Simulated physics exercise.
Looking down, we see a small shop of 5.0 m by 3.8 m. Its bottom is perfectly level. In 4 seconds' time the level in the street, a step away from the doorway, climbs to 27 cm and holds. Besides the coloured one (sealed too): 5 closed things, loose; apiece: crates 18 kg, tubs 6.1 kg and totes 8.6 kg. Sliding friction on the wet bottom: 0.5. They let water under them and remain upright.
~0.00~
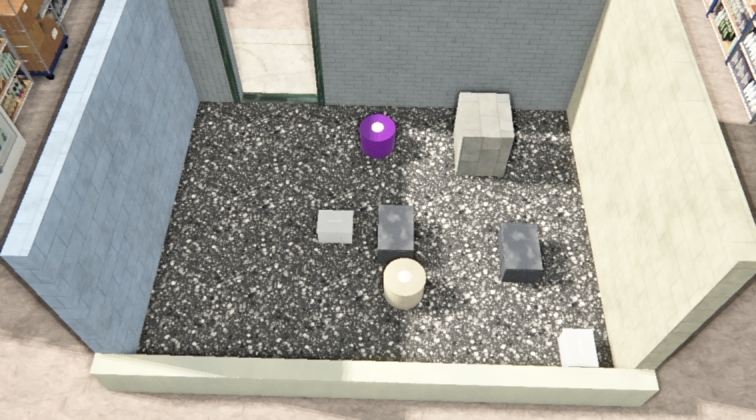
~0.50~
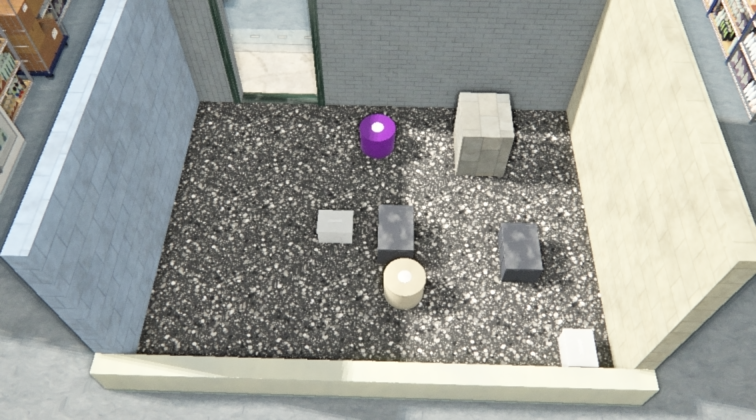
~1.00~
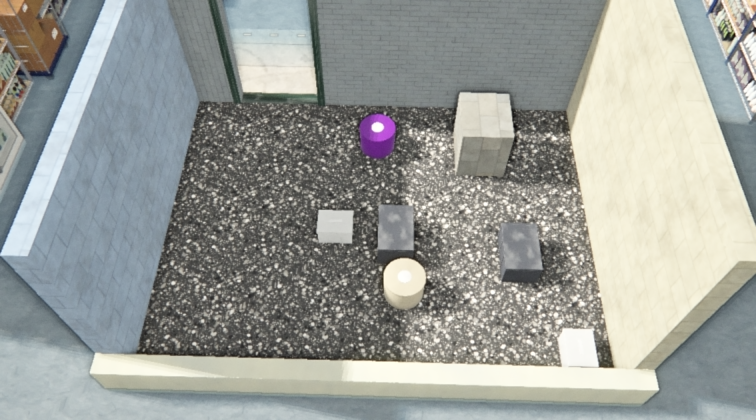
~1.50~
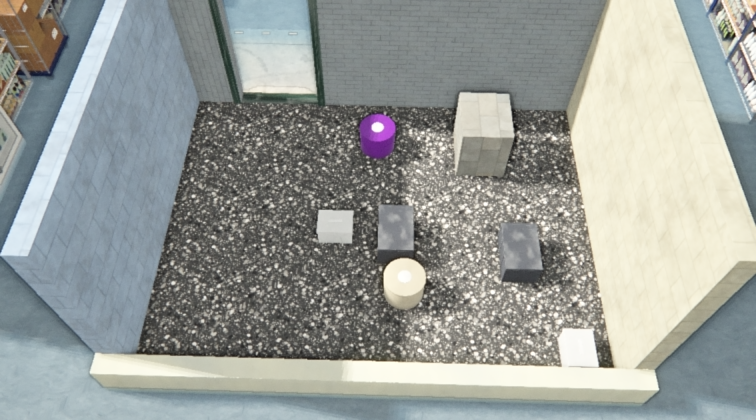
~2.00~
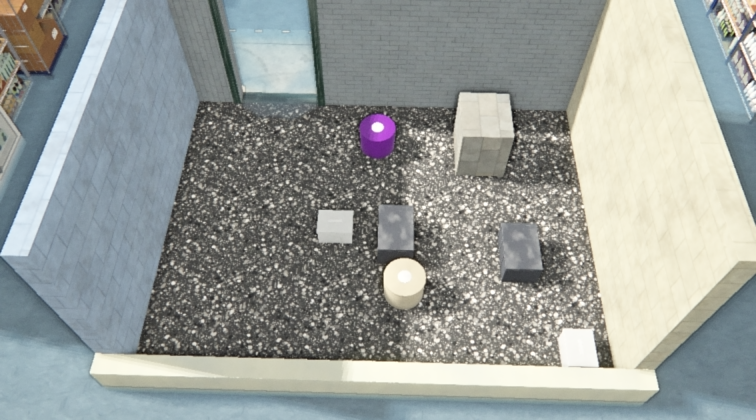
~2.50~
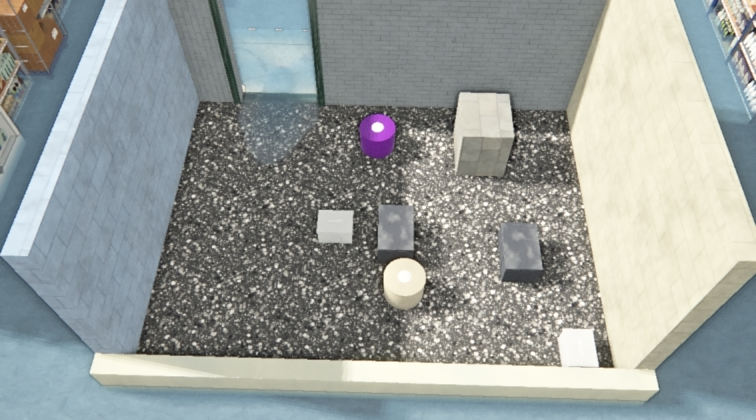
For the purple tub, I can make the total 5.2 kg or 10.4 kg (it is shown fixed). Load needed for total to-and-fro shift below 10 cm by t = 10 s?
Winning option: The lighter.
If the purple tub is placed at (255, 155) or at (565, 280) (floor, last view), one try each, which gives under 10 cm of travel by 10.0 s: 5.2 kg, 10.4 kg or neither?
In order, no load succeeds and no load succeeds.
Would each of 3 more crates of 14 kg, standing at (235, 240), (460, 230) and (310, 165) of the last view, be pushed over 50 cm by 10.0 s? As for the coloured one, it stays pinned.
Listed in order, they go over the bar, beneath the bar, over the bar.
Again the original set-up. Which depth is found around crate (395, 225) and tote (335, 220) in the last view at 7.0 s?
Around 5 cm and 12 cm.
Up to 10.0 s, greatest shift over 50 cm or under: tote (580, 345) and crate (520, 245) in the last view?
Respectively: Threshold exceeded and threshold not reached.
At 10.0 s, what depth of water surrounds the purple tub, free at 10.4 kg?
Roughly 2 cm.
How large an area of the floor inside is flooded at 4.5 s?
Wet area: Approx. 8.0 m2.
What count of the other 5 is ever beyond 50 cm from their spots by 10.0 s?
That adds up to 4.
After 3.5 s the purple tub would be 0 cm from its start with 5.2 kg and 0 cm from its start with 10.4 kg; 0 cm of water round it then.
After 4.5 s the purple tub would be 0 cm from its start with 5.2 kg and 0 cm from its start with 10.4 kg; 1 cm of water round it then.
After 7.0 s the purple tub would be 0 cm from its start with 5.2 kg and 0 cm from its start with 10.4 kg; 2 cm of water round it then.
After 10.0 s the purple tub would be 0 cm from its start with 5.2 kg and 0 cm from its start with 10.4 kg; 2 cm of water round it then.
